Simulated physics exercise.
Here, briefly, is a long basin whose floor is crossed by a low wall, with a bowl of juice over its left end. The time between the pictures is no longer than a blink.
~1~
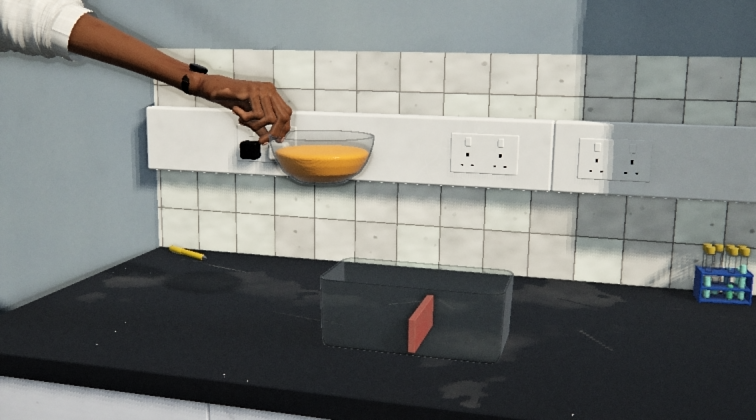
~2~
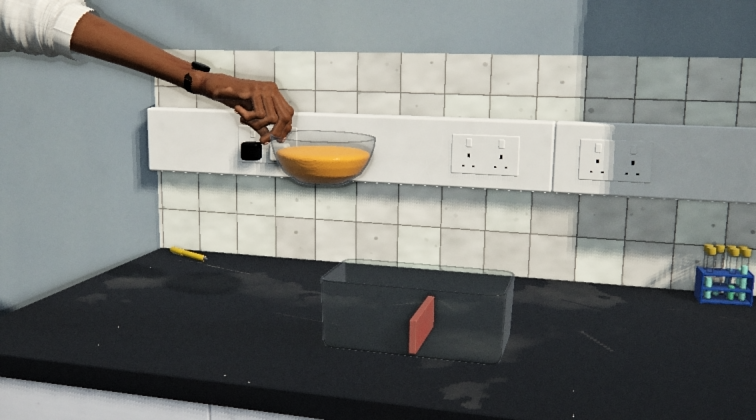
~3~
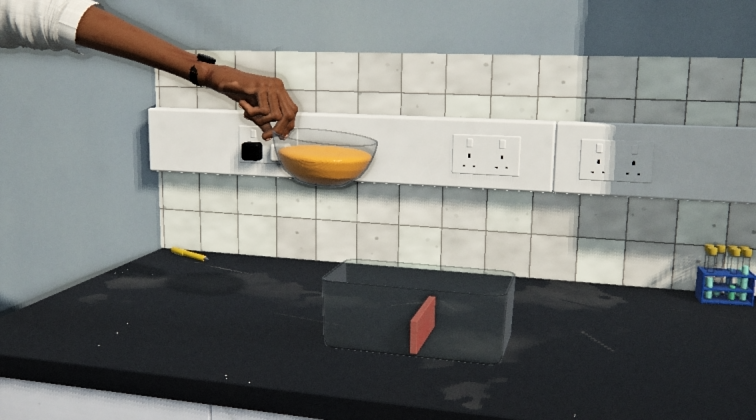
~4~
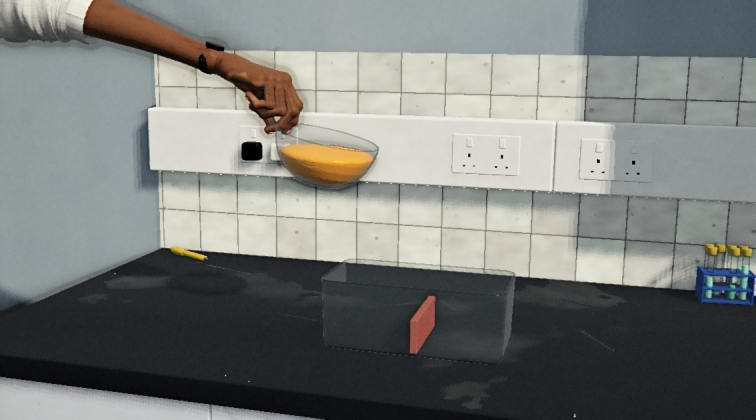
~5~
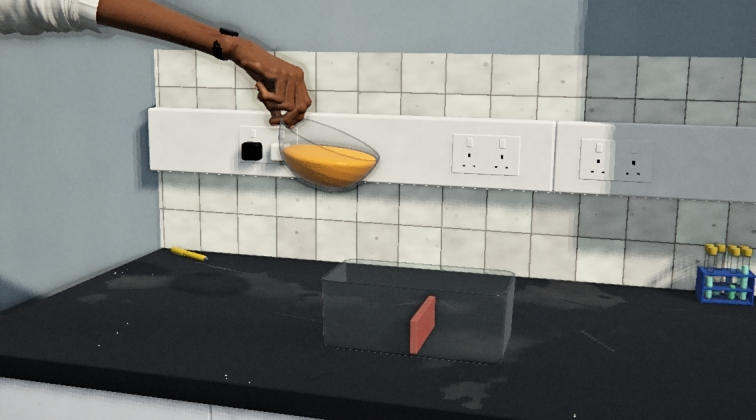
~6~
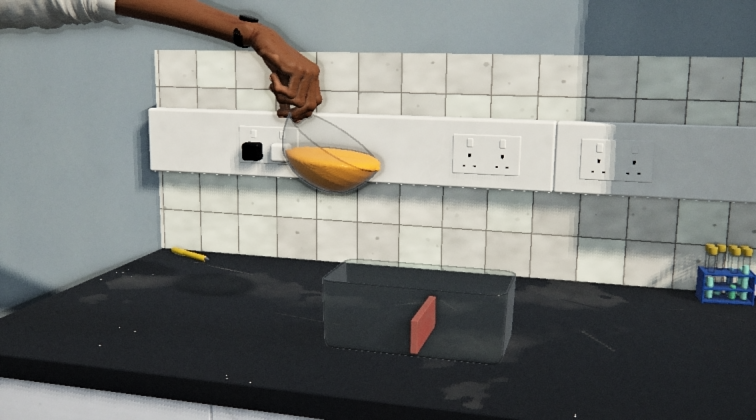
In a tiled room, a hand tilting a glass bowl of orange liquid rightward above a clear basin with a low red wall.
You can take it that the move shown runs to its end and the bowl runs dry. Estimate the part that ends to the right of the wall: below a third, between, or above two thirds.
My call is that the right side misses a third.
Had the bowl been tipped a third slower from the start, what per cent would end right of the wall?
Close to 10 per cent.
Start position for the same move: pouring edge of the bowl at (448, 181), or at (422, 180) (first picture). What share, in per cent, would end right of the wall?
Near 85 % and 70 %.
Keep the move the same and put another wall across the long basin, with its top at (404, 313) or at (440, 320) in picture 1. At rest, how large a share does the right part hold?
Well, it's close to 40 per cent for the first one, then 20 per cent for the other.
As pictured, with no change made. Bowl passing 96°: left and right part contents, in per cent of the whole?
35 percent or so left, 0 percent or so right.
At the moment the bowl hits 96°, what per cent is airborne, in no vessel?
Something like 50 per cent of it.
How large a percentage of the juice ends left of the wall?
Share approx. 85 %.
A moment on, the bowl is tipped on its side and 11 per cent is still to pour, 35 is left of the wall and 2 right of it.
Next, the bowl is tipped right over and 0 per cent is still to pour, 84 is left of the wall and 4 right of it.
Then the bowl is tipped right over and 0 per cent is still to pour, 87 is left of the wall and 6 right of it.
Later the bowl is tipped right over and 0 per cent is still to pour, 87 is left of the wall and 6 right of it.
At rest 87 per cent lies left of the wall, 6 right of it and 7 outside.
